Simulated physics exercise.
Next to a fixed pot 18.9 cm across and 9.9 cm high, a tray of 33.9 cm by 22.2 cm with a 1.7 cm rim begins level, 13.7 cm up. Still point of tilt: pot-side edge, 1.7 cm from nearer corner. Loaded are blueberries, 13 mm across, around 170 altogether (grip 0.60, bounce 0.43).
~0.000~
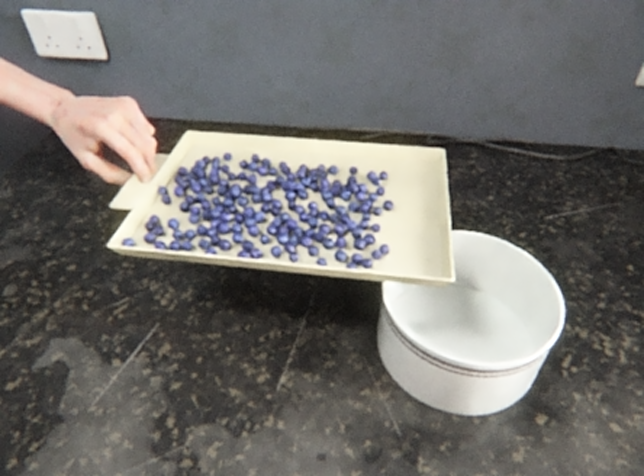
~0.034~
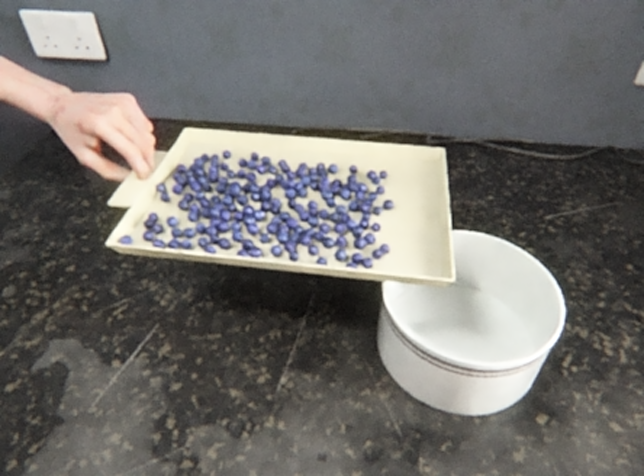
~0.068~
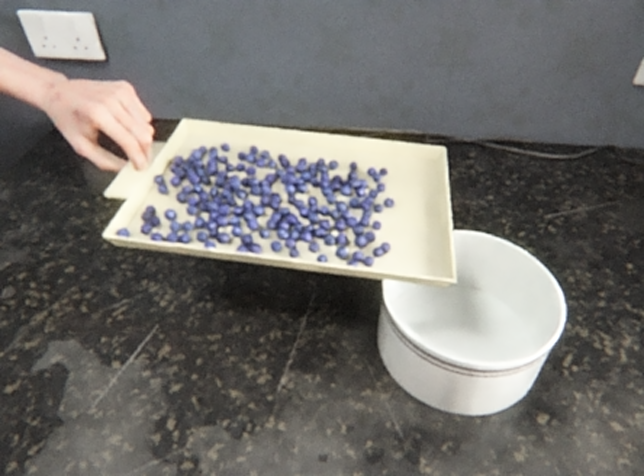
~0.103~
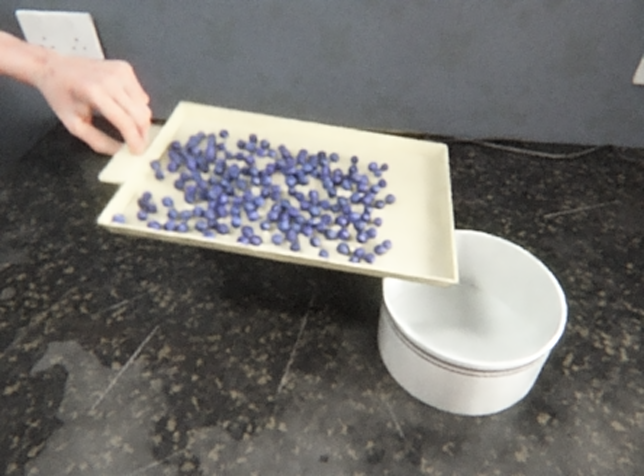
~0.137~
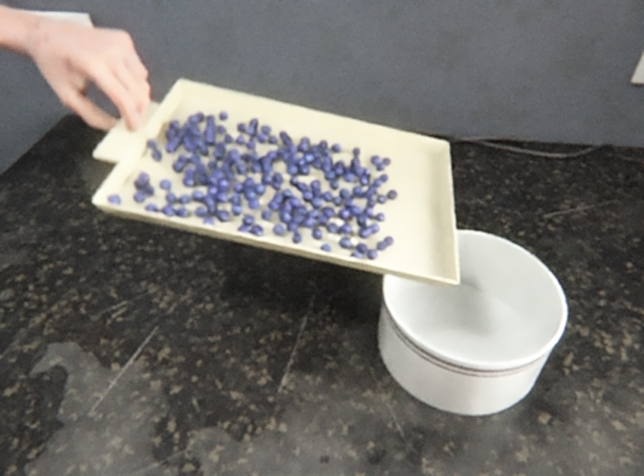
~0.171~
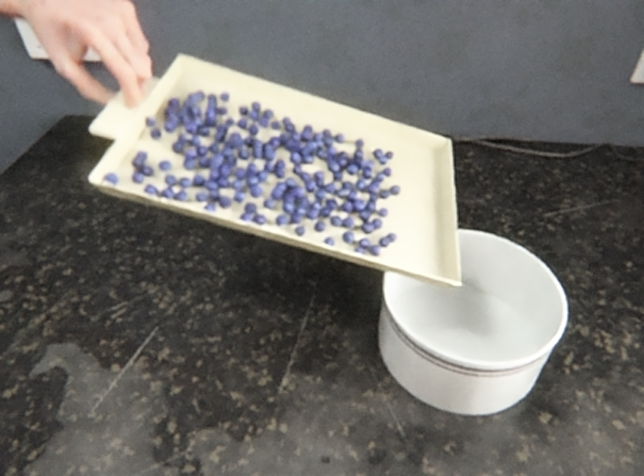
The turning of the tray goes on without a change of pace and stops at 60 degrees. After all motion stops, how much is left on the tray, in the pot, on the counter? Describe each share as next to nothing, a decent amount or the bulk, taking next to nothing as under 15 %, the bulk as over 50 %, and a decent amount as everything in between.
At the end, tray: A sizeable amount; pot: The greater amount; counter: A minor amount.
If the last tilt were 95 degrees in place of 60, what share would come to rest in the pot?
About 95 in a hundred would end up in the pot.
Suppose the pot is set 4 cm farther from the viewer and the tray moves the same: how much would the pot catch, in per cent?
Estimated share: Around 50 in a hundred.
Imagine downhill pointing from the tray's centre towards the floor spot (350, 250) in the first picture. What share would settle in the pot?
Estimate: Near 50 per cent.
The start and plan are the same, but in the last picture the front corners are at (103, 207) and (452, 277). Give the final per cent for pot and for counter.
Pot: 70, counter: 5.
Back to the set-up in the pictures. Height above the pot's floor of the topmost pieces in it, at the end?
Top level: Approx. 3.5 cm.
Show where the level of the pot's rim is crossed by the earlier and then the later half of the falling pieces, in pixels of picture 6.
(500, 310) or so first, later (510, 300).
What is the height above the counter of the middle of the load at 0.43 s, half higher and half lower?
Median height: Approx. 28 cm.
After 0.33 s, tilt 41 degrees; the tray holds 100 %, the pot 0 %.
Then, at 0.43 s, tilt 55 degrees; the tray holds 100 %, the pot 0 %.
After 0.67 s, tilt 60 degrees; the tray holds 45 %, the pot 30 %.
In the end, at 1.7 s, tray 20 %, pot 70 %, counter 10 %.
